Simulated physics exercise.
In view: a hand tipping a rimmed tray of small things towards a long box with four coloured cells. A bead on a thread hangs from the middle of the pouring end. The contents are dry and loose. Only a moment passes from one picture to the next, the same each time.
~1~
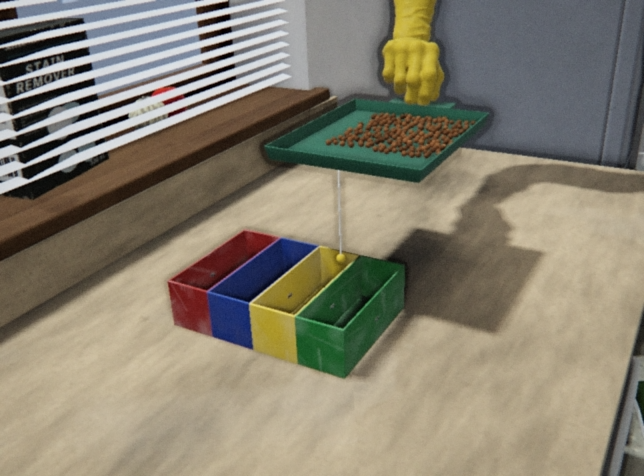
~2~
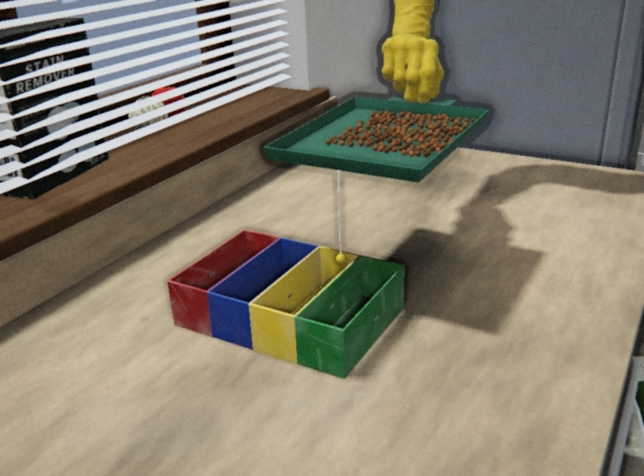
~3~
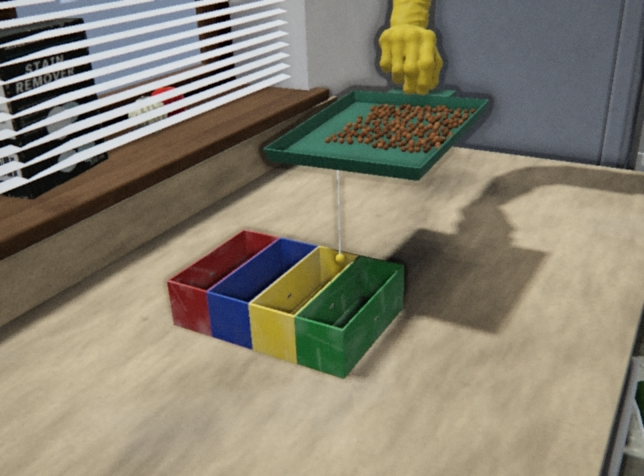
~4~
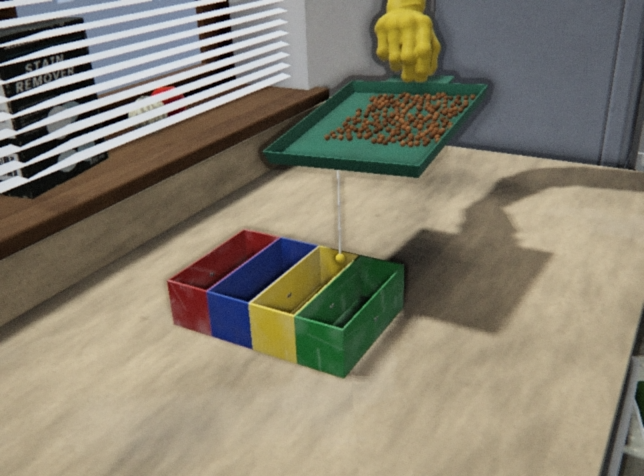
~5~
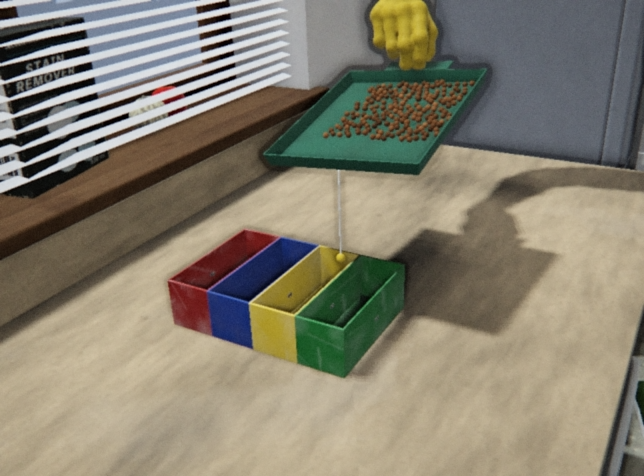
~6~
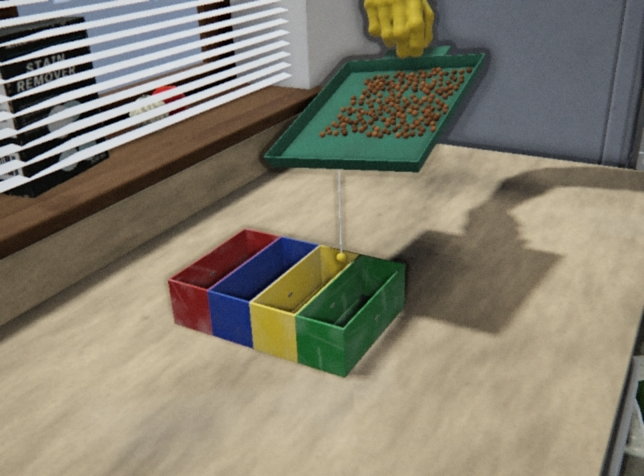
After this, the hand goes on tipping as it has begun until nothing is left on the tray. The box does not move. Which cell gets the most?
Most goes to the blue cell.
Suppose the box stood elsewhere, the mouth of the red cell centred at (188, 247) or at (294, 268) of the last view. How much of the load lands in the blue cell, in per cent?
About 0 and 0 per cent.
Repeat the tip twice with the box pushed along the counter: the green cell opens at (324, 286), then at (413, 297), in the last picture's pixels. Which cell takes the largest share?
First the cell in yellow, then the cell in red.
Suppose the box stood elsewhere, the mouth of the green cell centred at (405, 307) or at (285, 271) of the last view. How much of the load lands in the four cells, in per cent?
The first gives 90 %, the second 100 %.
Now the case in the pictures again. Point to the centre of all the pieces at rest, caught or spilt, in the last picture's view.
Around (270, 305).
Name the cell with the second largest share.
Next in line is that yellow cell.
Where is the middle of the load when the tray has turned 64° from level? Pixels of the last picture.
Around (291, 167).
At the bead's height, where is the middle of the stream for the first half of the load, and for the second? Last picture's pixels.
Around (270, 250) and then (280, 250).
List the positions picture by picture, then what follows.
The first picture shows corners of the pouring end at (269, 146) and (419, 168), level; middle of the load at (404, 133), cereal balls; bead on its thread at (341, 258); red cell at (190, 304); blue cell at (230, 316); yellow cell at (274, 329); green cell at (320, 343).
The second picture shows corners of the pouring end at (269, 146) and (419, 168), level; middle of the load at (404, 131).
The third picture shows corners of the pouring end at (268, 148) and (418, 166), tipped barely, lowest at the left corner; middle of the load at (403, 126).
The fourth picture shows corners of the pouring end at (267, 150) and (417, 164), tipped a little, lowest at the left corner; middle of the load at (403, 117).
The fifth picture shows corners of the pouring end at (268, 153) and (416, 161), tipped a little, lowest at the left corner; middle of the load at (401, 109).
The sixth picture shows corners of the pouring end at (268, 155) and (415, 159), tipped clearly, lowest at the left corner; middle of the load at (398, 102), about a third on the move; red cell at (190, 303); blue cell at (231, 315); yellow cell at (274, 328); green cell at (320, 342).
Soon, tray tipped steeply; about two thirds on the tray; a small part in the blue cell; a stray few in the yellow cell; a stray few in the red cell; a small part falling or outside the box.
A while on, tray tipped past a quarter turn; a small part on the tray; about half in the blue cell; a small part in the yellow cell; a stray few in the red cell; a stray few in the green cell; about a quarter falling or outside the box.
Towards the end, tray tipped past a quarter turn; most in the blue cell; about a quarter in the yellow cell; a small part in the red cell; a stray few in the green cell.
Finally, tray tipped past a quarter turn; most in the blue cell; about a quarter in the yellow cell; a small part in the red cell; a stray few in the green cell.
